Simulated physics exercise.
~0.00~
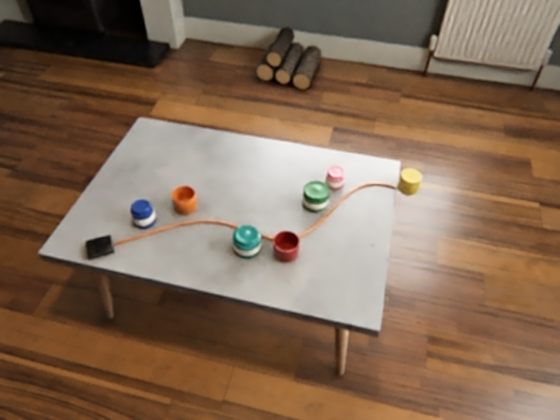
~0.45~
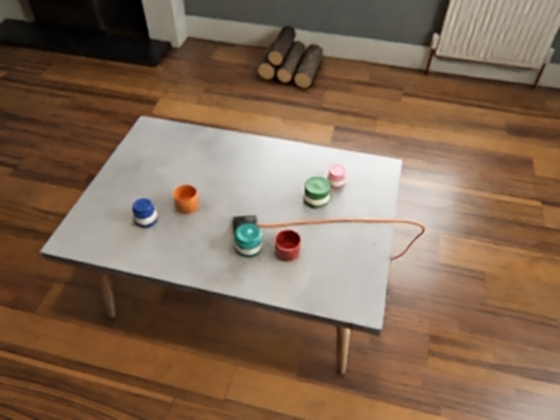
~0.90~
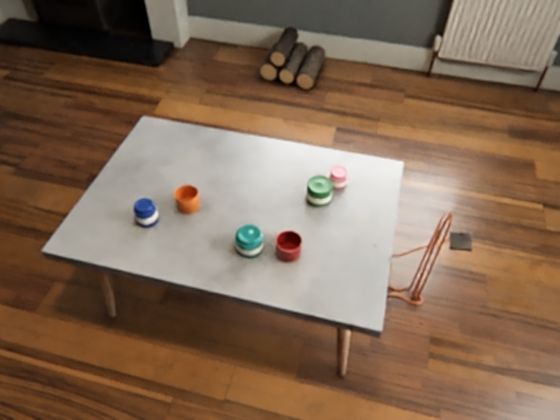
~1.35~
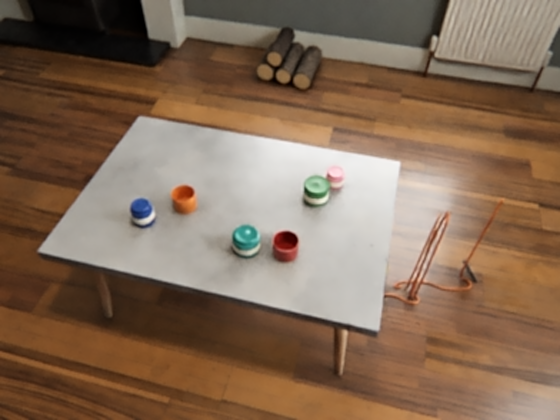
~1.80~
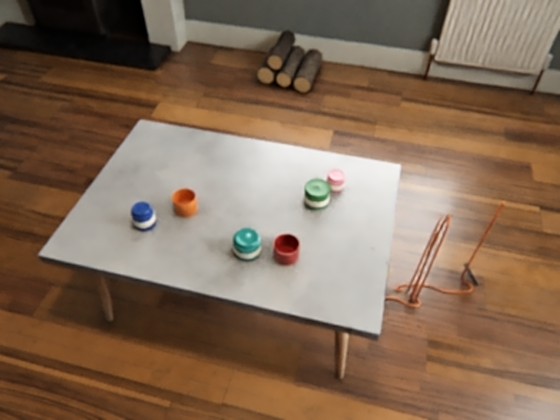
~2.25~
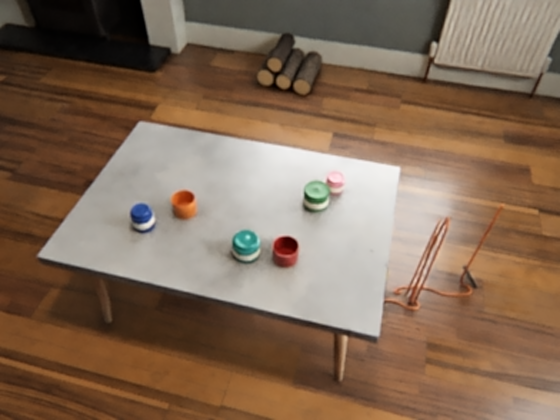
At the start, a thin orange cable stretches across a grey table from a small black phone at the left to a yellow speaker just past the right edge. Several coloured jars and cups stand between them. The yellow speaker drops out of sight, and the cable slides rightward, drawing the phone across the tabletop past the teal jar. The phone then goes over the right edge, turning as it falls beside the table. At the end, the cable stands in loops near the wooden floor with the phone beside it, while the jars and cups remain on the table.
